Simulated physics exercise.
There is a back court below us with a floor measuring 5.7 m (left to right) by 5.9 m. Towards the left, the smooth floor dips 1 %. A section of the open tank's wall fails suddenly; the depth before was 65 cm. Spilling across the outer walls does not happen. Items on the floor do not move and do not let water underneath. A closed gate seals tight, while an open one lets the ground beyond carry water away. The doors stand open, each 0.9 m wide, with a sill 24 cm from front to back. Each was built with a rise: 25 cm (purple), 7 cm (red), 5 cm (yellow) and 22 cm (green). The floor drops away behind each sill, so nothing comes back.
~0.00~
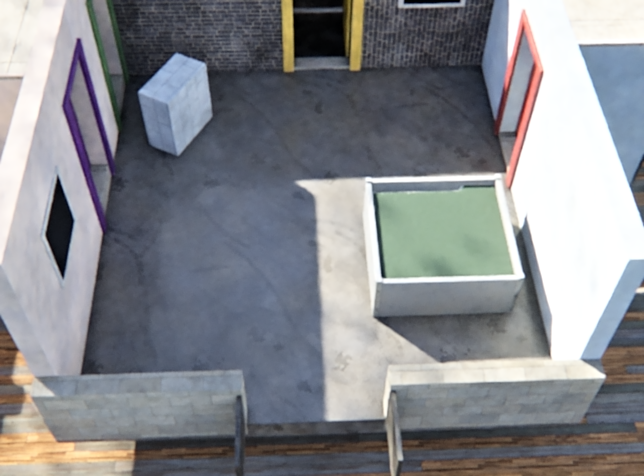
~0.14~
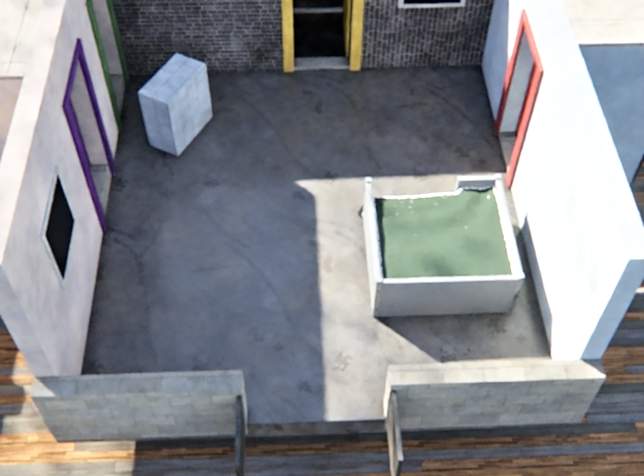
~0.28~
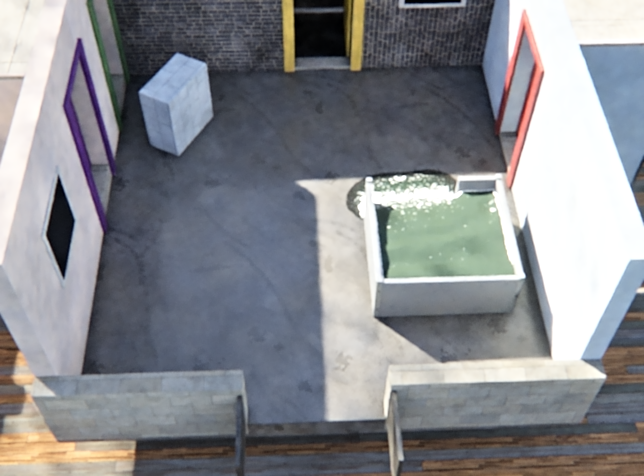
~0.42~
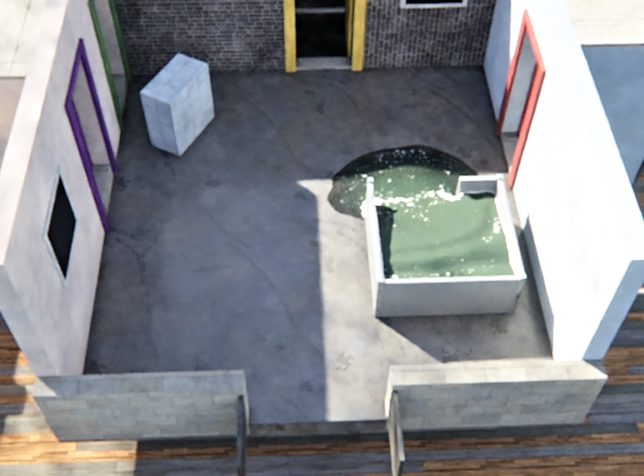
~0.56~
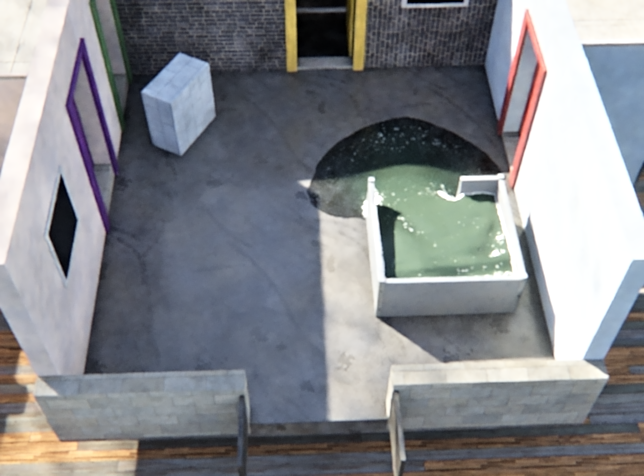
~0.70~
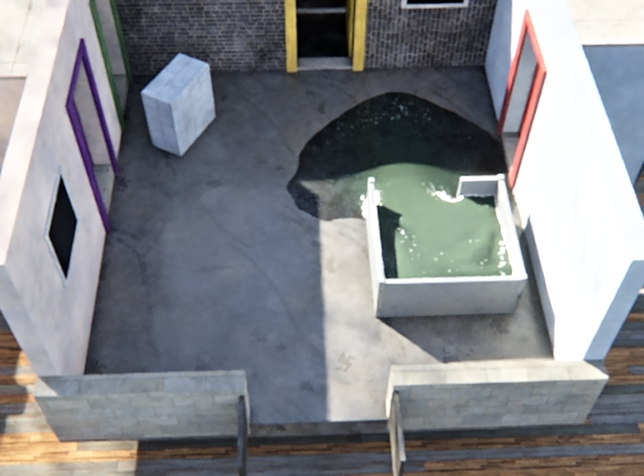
At the start, an open tank of still green water stands on the right side of a grey walled court, across from a pale block. Part of its far wall gives way, and water pours out behind it, foaming, then spreads across the floor in a widening dark, rounded pool.
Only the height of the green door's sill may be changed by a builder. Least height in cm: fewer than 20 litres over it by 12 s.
Approx. 14.5 cm.
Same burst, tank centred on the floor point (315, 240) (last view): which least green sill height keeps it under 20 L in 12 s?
Some 16 cm.
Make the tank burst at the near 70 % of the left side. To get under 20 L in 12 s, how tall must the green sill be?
About 7.0 centimetres.
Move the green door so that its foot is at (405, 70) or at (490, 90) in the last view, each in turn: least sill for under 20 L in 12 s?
First place around 20 cm, second around 17 cm.
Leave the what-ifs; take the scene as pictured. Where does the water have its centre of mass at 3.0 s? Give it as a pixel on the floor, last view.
Look at about (382, 157) in the last view.
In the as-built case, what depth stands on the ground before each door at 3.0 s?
Lab note, cm: Purple 0; red 4; yellow 15; green 14.
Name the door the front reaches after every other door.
The purple one.
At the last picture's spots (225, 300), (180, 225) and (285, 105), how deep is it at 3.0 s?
I'd read roughly 0, 0 and 2 cm there.
After 1.4 s water covers 35 % of the floor, deepest (30 cm) near (395, 211); it has not reached the green door.
After 3.0 s water covers 40 % of the floor, deepest (21 cm) near (129, 88); 14 cm at the green door, 0 litres in over its 22 cm sill.
After 12.0 s water covers 95 % of the floor, deepest (10 cm) near (81, 397); 8 cm at the green door, 0 litres in over its 22 cm sill.
At the green door as built, the water arrived by 2.7 s and peaked near 17 cm at 5.6 s.
Run again over the same 12 s with other heights there, 44 litres in over 12.5 cm, 9 litres over 16.5 cm. The limit of 20 litres is kept from about 14.5 cm up.
